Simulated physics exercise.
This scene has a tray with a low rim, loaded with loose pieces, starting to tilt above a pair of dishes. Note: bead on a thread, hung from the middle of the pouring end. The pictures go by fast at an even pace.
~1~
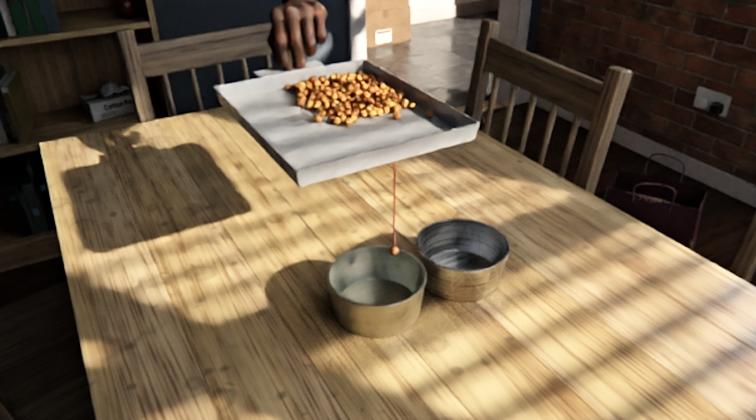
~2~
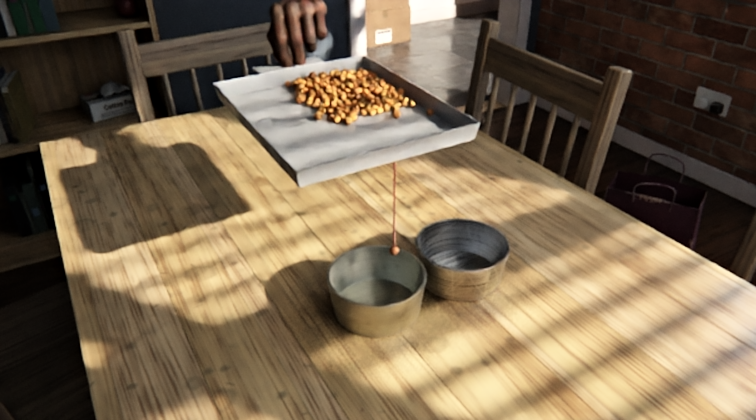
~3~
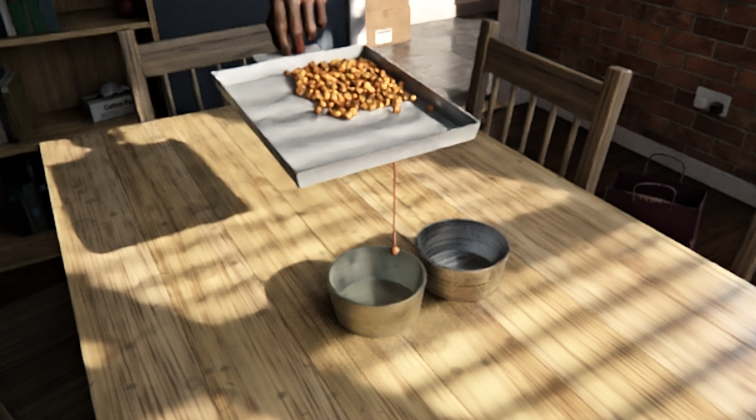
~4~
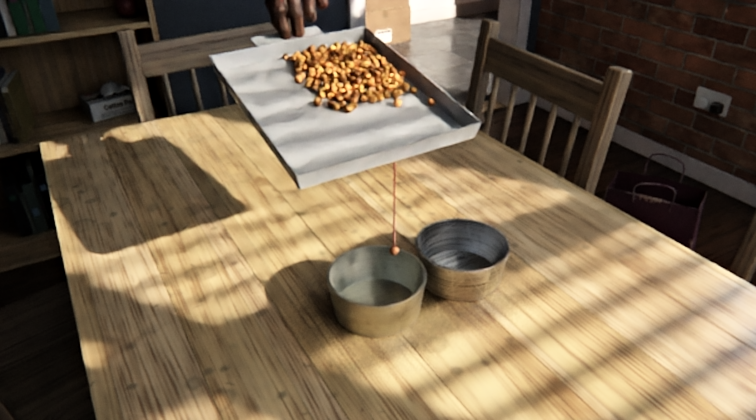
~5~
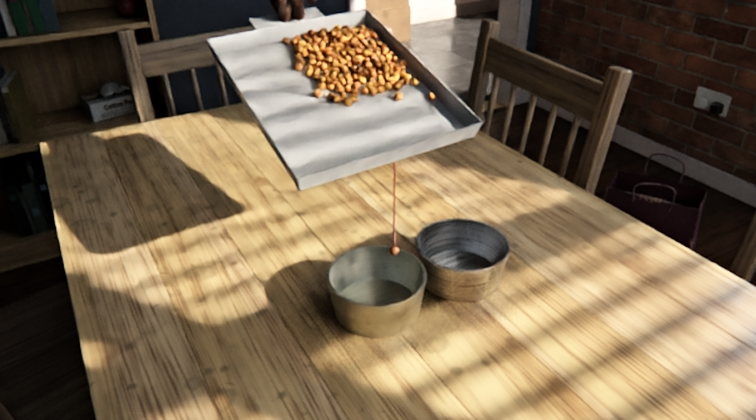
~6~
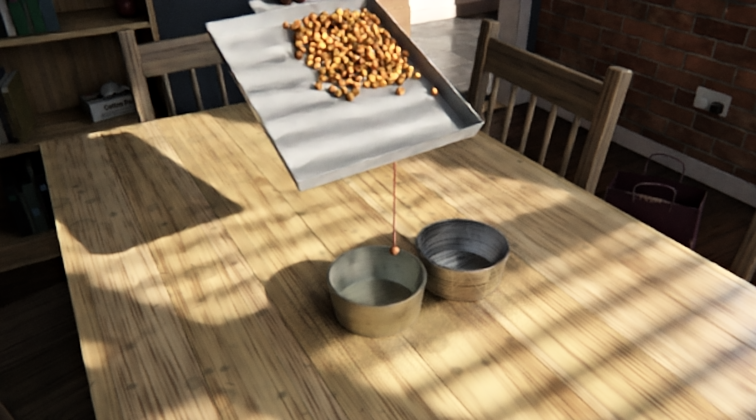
We see a hand at the far side of a grey tray of roasted chickpeas above two dishes on a wooden table; the tray's far side rises steadily, tilting it toward its near left corner, while a hanging bead stays still.
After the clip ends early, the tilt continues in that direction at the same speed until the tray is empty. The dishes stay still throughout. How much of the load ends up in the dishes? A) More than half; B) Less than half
(B) Less than half.
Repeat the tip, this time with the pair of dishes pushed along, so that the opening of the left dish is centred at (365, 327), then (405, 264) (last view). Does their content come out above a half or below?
First try: Higher than half; second try: Lower than half.
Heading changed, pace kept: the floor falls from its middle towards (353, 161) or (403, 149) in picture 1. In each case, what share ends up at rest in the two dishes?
So it's 30 percent with the first slope and 60 percent with the other.
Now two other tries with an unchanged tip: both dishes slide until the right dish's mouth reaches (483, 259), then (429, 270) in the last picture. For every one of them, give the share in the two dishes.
60% for the first placement, 70% for the second.
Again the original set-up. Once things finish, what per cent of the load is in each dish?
At the end, 20 percent of the load sits in the left dish and 0 percent in the right dish.
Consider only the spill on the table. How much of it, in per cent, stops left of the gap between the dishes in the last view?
Roughly 40 percent.
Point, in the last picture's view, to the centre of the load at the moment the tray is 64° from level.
In the last view, the load is centred close to (392, 150).
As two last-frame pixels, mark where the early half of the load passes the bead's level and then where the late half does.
Around (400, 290), followed by around (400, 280).
Just after the last frame, tray tipped steeply; the larger part on the tray; roughly a quarter in the air.
A moment on, tray tipped past a quarter turn; roughly half on the tray; just a few in the left dish; just a few in the right dish; roughly a third outside both; about a tenth in the air.
Further on, tray tipped past a quarter turn; roughly a quarter in the left dish; just a few in the right dish; the larger part outside both.
When it is over, tray tipped past a quarter turn; roughly a quarter in the left dish; just a few in the right dish; the larger part outside both.
